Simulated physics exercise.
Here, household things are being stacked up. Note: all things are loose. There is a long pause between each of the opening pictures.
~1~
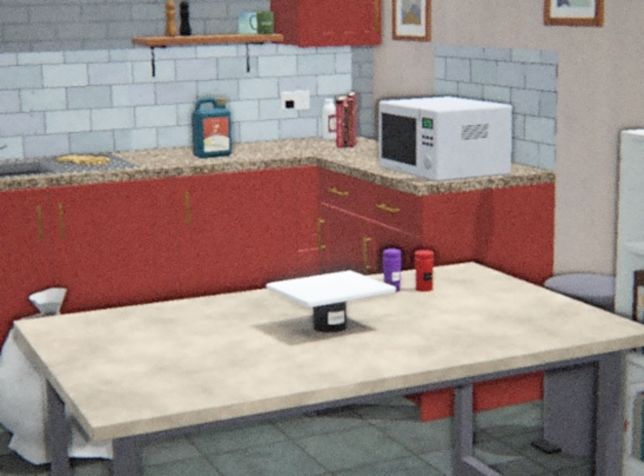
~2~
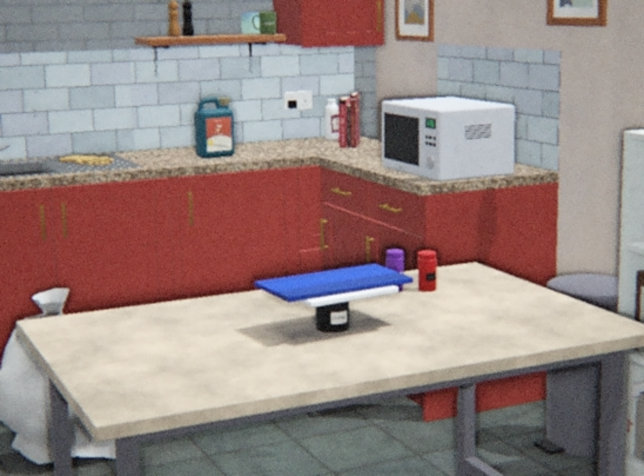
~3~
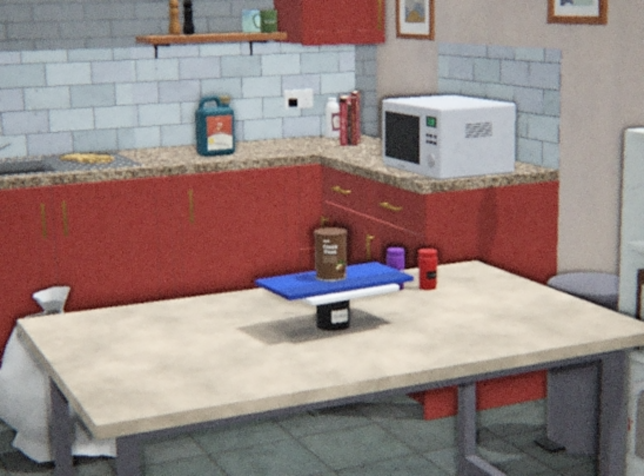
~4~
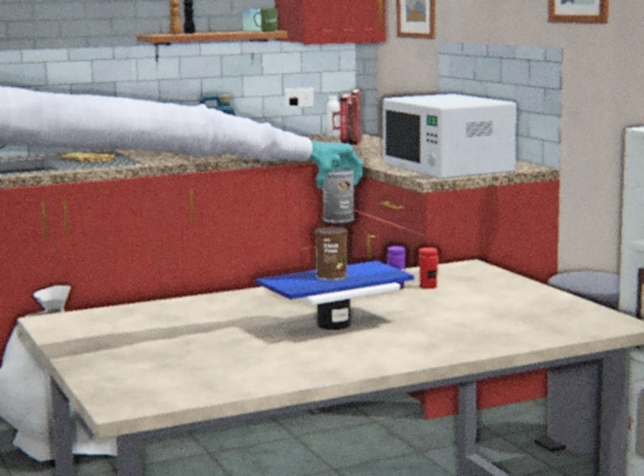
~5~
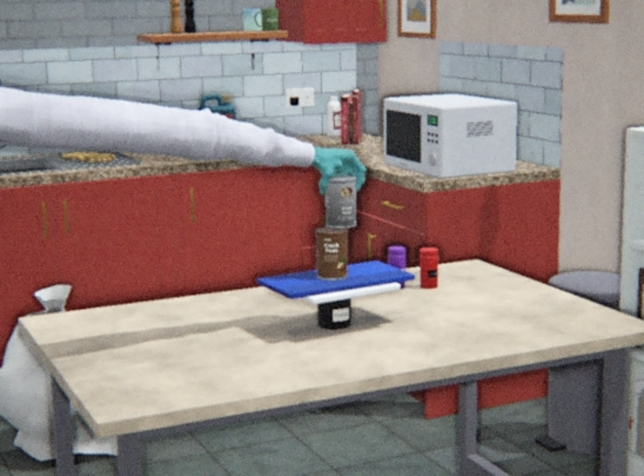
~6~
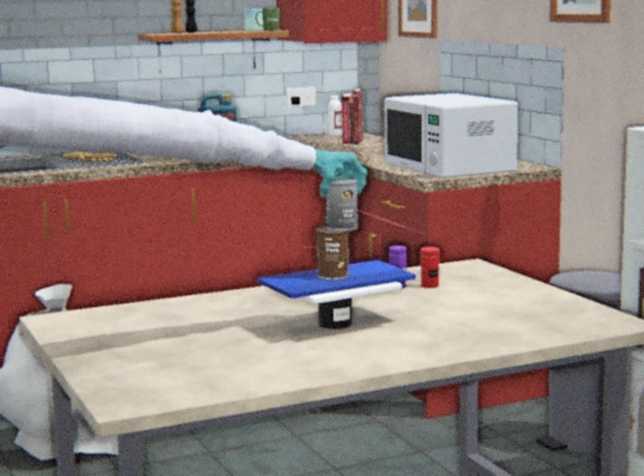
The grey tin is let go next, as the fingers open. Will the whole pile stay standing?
Yes.
Then, 0.90 s later than the last frame, all is still.
Then, 2.00 s later than the last frame, grey tin resting near (342, 205).
When it is over, all 7 as before. End places, in pixels of the last picture, grey tin near (342, 205). The pile stays up.
